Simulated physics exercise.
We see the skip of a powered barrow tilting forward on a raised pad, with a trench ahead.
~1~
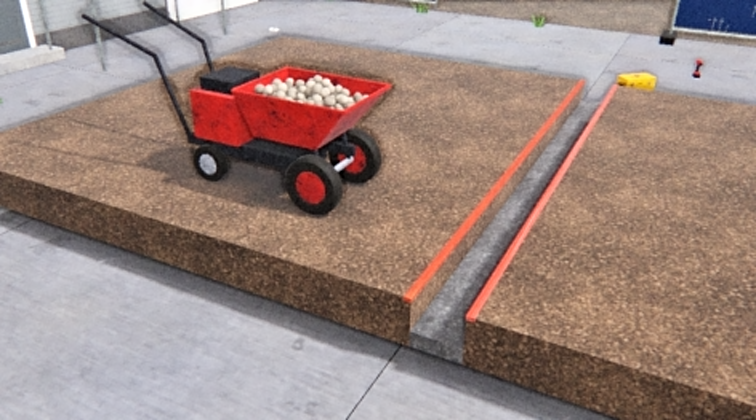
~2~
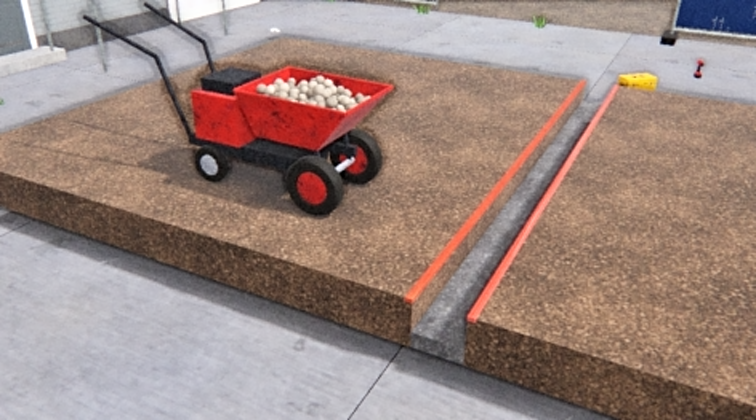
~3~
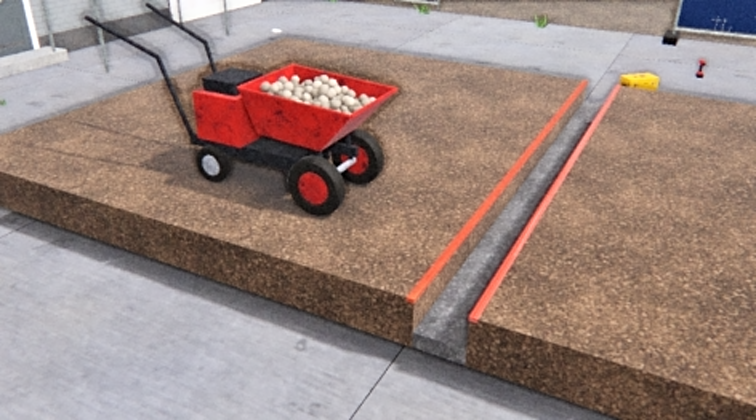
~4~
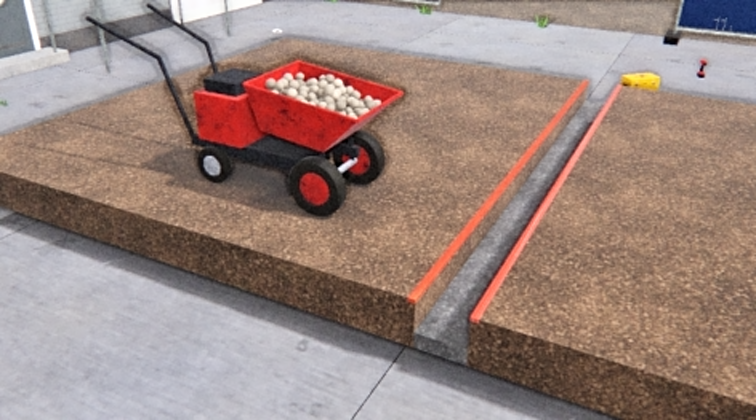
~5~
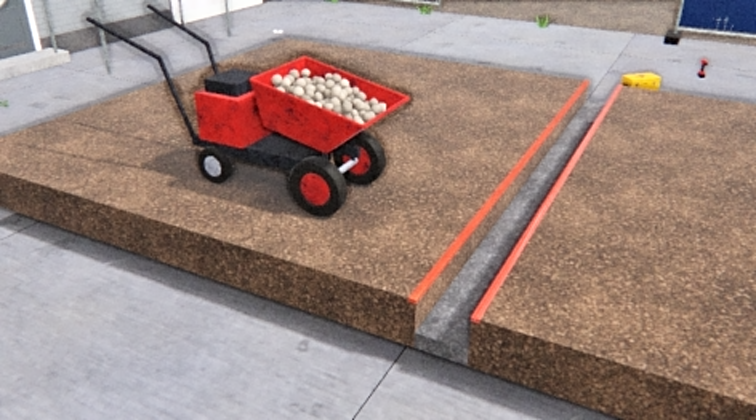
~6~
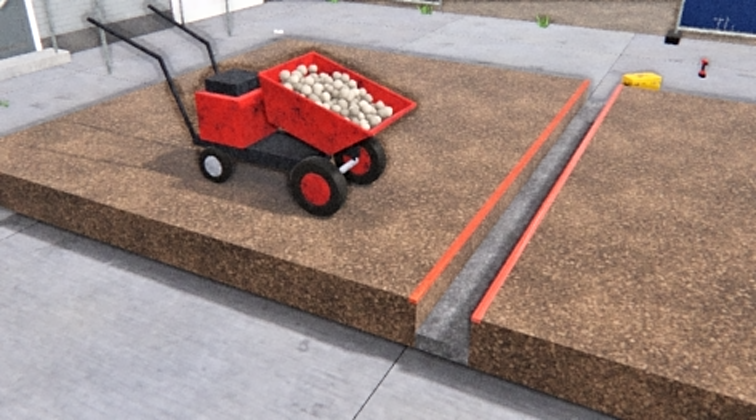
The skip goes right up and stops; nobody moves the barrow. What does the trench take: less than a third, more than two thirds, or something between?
It catches under a third.
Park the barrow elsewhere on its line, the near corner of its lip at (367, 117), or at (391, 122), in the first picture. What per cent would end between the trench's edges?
First some 50, then 90 per cent.
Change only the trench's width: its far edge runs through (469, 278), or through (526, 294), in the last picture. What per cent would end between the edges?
First some 20, then 20 per cent.
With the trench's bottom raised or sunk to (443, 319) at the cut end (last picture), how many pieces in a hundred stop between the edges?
It comes to 20 per cent or so.
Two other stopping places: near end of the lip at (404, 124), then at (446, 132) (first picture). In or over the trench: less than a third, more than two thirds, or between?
At the first place over two thirds, at the second under a third.
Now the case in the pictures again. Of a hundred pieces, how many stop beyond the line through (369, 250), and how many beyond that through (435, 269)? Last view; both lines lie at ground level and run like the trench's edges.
About 70 and 30 per cent.
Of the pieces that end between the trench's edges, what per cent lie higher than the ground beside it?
Some 0 per cent.
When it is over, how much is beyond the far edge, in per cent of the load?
About 0 per cent.
Shortly afterwards, skip tipped steeply; the whole lot in the skip.
Next, skip tipped steeply; the bulk in the skip; a little short of the trench; only a few falling.
Some moments later, skip tipped right over; near a third in the skip; near half short of the trench; near a quarter in or heaped over the trench; only a few falling.
In the end, skip tipped right over; near a quarter in the skip; near half short of the trench; near a quarter in or heaped over the trench; none at all beyond it.
